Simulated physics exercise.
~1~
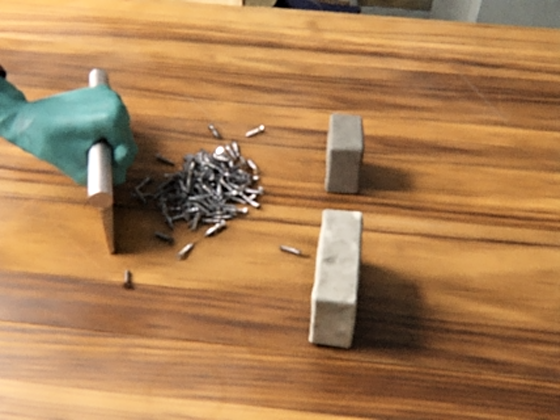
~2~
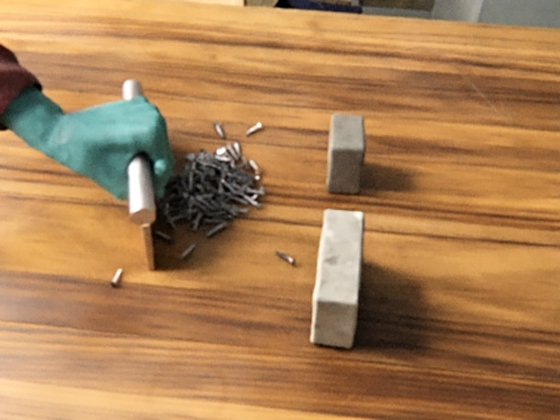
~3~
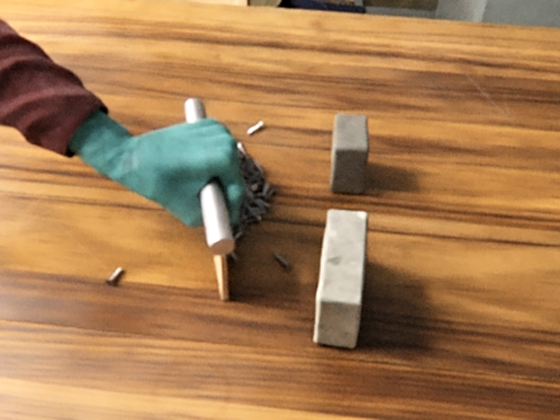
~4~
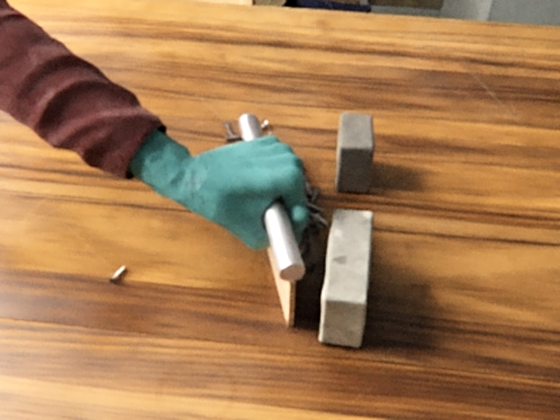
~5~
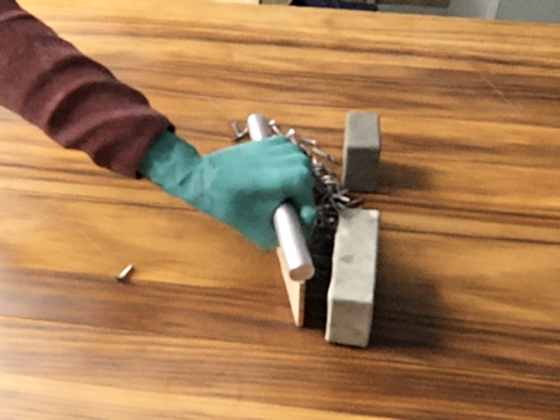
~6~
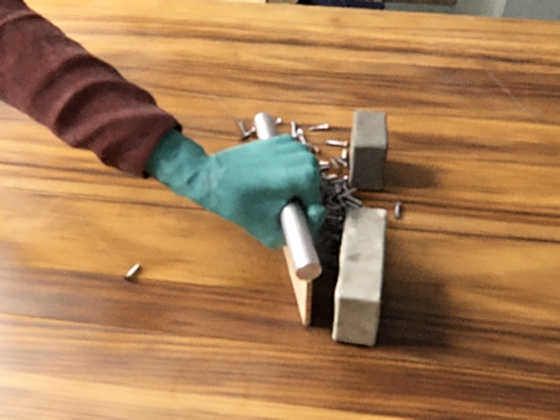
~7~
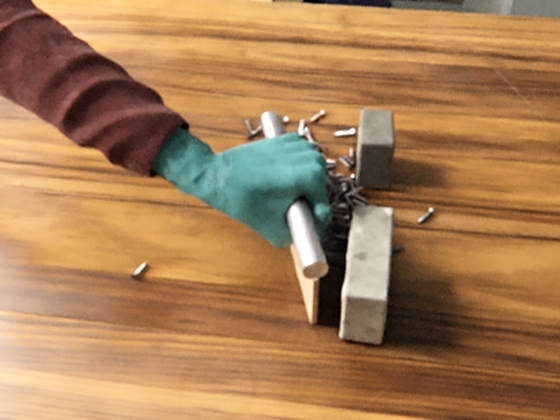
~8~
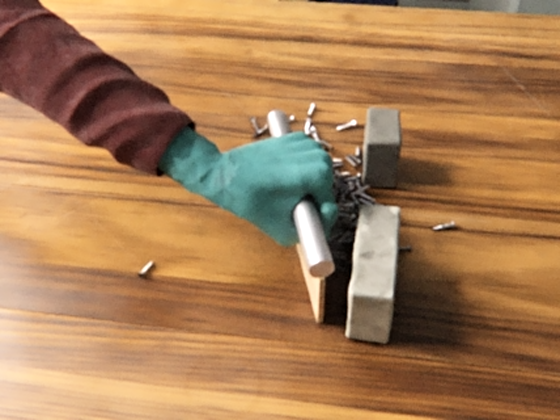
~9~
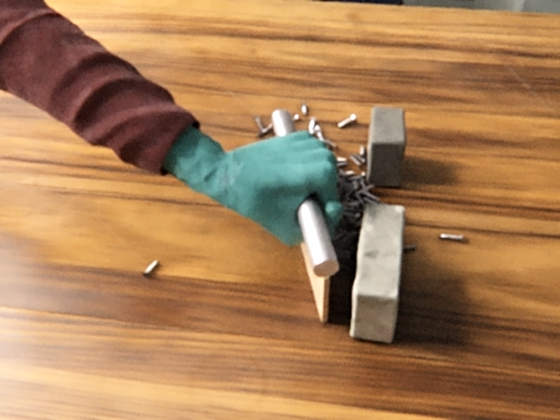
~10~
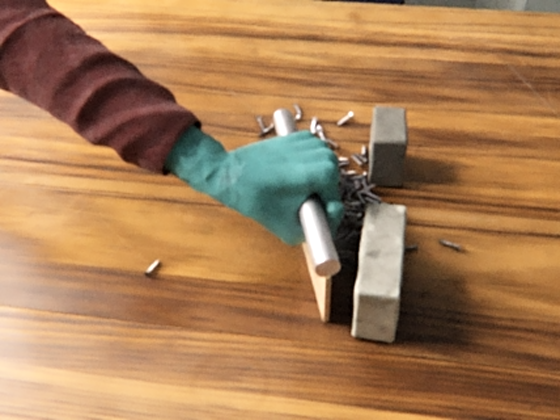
Gloved hand pushing a pile of small metal screws rightward with a scraper, most stopping jammed against two blocks, few getting past.
